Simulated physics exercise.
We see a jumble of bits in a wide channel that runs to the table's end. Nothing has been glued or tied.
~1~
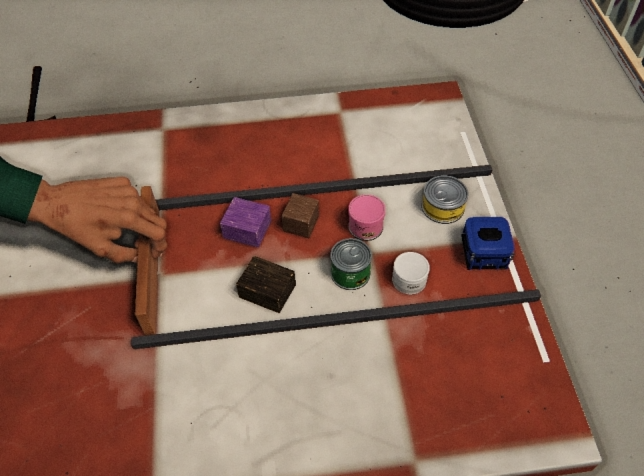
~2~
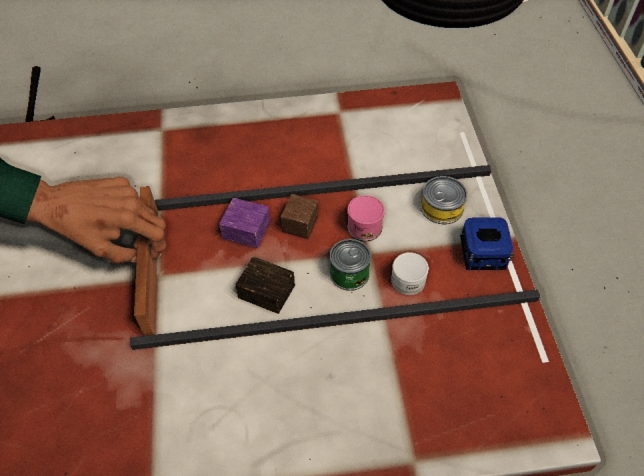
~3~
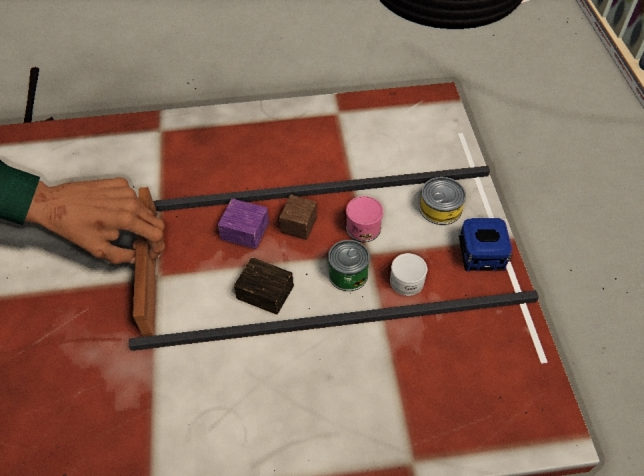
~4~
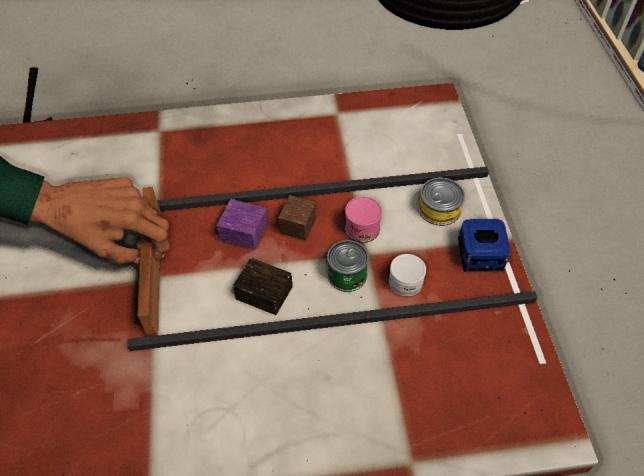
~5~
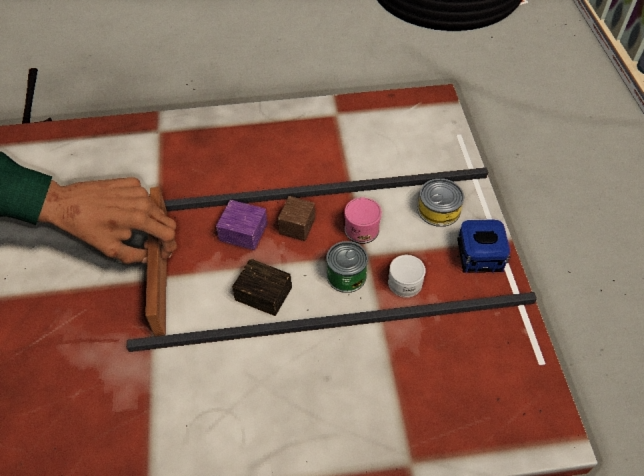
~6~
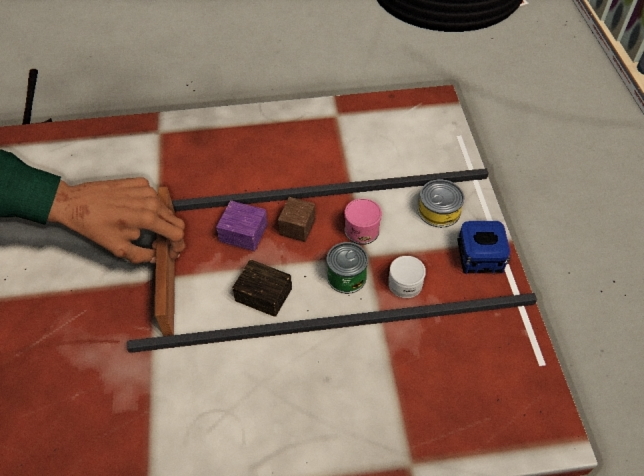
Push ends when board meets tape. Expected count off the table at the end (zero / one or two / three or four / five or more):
Looks like at least five go over the edge.
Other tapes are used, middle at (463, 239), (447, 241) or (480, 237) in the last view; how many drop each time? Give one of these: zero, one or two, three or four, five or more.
Tape one gives three or four, tape two gives one or two, and tape three gives 5 or more.
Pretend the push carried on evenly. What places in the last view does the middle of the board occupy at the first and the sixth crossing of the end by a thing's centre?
About (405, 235), then about (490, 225).
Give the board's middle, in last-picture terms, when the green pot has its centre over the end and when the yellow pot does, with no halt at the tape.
The middle would be close to (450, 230) and then close to (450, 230).
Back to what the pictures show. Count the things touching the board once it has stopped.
1 of them.
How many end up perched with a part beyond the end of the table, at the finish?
I count 1 overhanging.
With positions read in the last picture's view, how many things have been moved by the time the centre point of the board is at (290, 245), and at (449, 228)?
It comes to 5 for the first spot, 8 for the other.
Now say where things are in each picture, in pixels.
The first picture shows blue case (487, 243); yellow pot (445, 200); white tub (410, 274); board (148, 258); tape (499, 232).
The second picture shows yellow pot (444, 200); black block (266, 285).
The third picture shows white tub (408, 275); purple block (244, 224).
The fourth picture shows blue case (484, 245); pink pot (363, 220).
The fifth picture shows yellow pot (441, 203); board (157, 259).
The sixth picture shows blue case (483, 247); yellow pot (441, 204); white tub (407, 277); board (165, 259); tape (495, 236).
Soon after, none off yet; blue case at rest near (483, 247); yellow pot at rest near (441, 204); white tub at rest near (407, 277).
Then, none off yet; blue case moved a little near (506, 251); yellow pot moved a little near (458, 196); white tub moved about its own width near (450, 285).
At rest, the number that fall off is five or more; fallen, purple block, black block, brown block, green pot, pink pot, yellow pot and blue case.
